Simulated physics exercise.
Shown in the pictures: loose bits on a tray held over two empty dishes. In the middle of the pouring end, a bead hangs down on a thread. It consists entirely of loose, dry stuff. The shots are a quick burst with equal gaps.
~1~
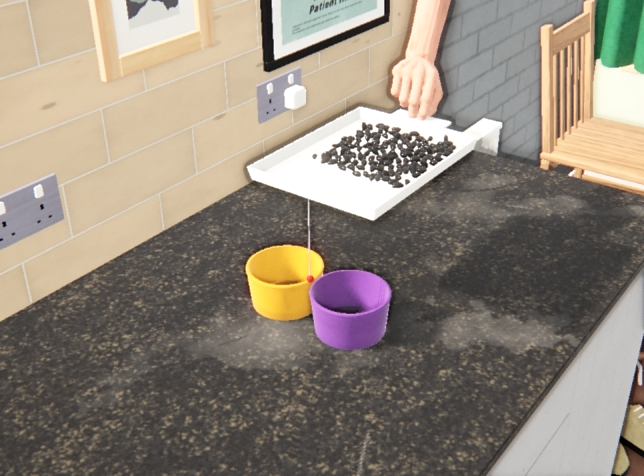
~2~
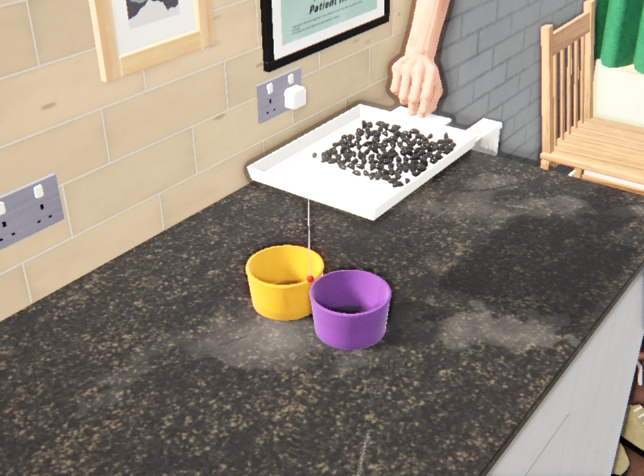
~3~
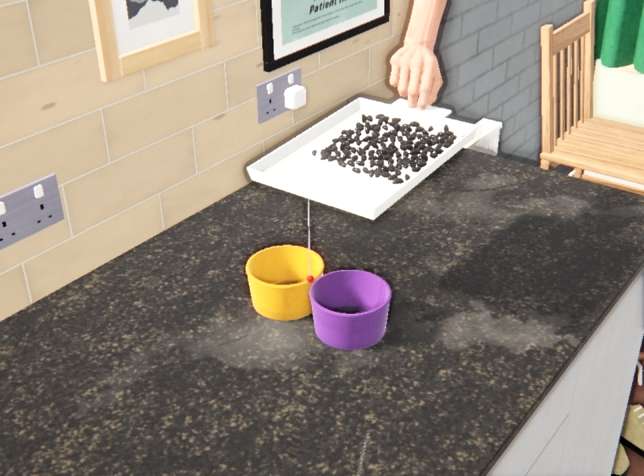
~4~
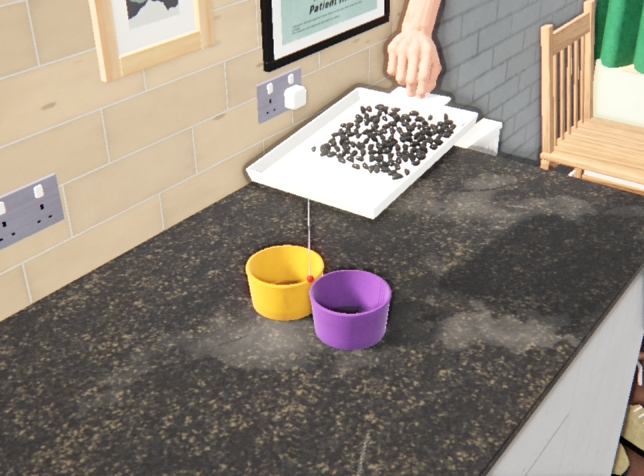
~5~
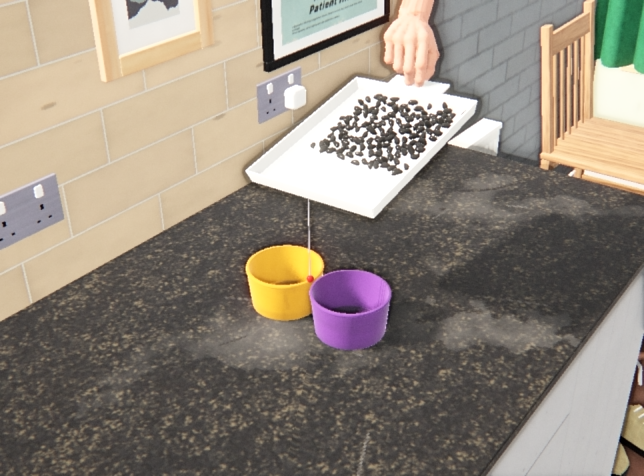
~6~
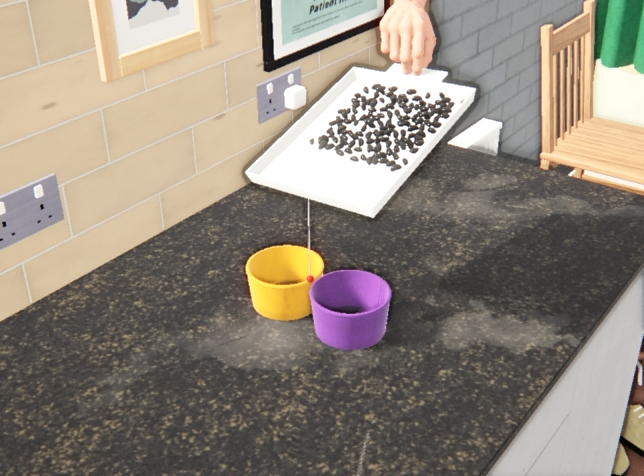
A hand raises the far end of a white tray of black beans, tilting it gradually.
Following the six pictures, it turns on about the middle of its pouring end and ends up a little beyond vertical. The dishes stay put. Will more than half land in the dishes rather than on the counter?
No.
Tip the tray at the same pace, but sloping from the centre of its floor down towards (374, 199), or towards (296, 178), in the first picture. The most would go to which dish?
The right-side dish, then the left-side dish.
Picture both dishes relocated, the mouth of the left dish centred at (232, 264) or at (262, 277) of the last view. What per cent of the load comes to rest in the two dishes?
Trial 1 about 50 %, trial 2 about 60 %.
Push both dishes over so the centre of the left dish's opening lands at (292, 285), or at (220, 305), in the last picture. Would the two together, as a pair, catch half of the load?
With the first shift the pair saves less than a half; with the second, less than a half.
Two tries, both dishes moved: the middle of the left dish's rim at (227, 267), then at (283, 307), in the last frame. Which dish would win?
First try: The right-side dish; second try: The left-side dish.
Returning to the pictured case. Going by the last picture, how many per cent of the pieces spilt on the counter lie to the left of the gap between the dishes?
Roughly 90 in a hundred.
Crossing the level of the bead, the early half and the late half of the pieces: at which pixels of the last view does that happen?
First close to (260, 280), next close to (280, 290).
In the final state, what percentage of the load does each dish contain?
So the left dish gets 10 % of the load, while the right one gets 0 %.
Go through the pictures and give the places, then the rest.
The first picture shows corners of the pouring end at (252, 167) and (374, 207), level; middle of the load at (392, 153), black beans; left dish at (262, 297); right dish at (327, 325); bead on its thread at (310, 279).
The second picture shows corners of the pouring end at (252, 167) and (374, 207), level; middle of the load at (392, 151).
The third picture shows corners of the pouring end at (251, 168) and (373, 207), tipped barely, lowest at the left corner; middle of the load at (392, 146).
The fourth picture shows corners of the pouring end at (251, 169) and (372, 206), tipped a little, lowest at the left corner; middle of the load at (391, 138).
The fifth picture shows corners of the pouring end at (250, 170) and (371, 206), tipped a little, lowest at the left corner; middle of the load at (390, 130).
The sixth picture shows corners of the pouring end at (249, 171) and (371, 206), tipped clearly, lowest at the left corner; middle of the load at (389, 123); left dish at (262, 297); right dish at (327, 325).
Soon, tray tipped steeply; nearly all on the tray; a stray few in the air.
A while on, tray tipped right over; most on the tray; a stray few in the right dish; a small part outside both; a stray few in the air.
Towards the end, tray tipped past a quarter turn; a stray few in the right dish; a small part in the left dish; nearly all outside both.
Finally, tray tipped past a quarter turn; a stray few in the right dish; a small part in the left dish; nearly all outside both.
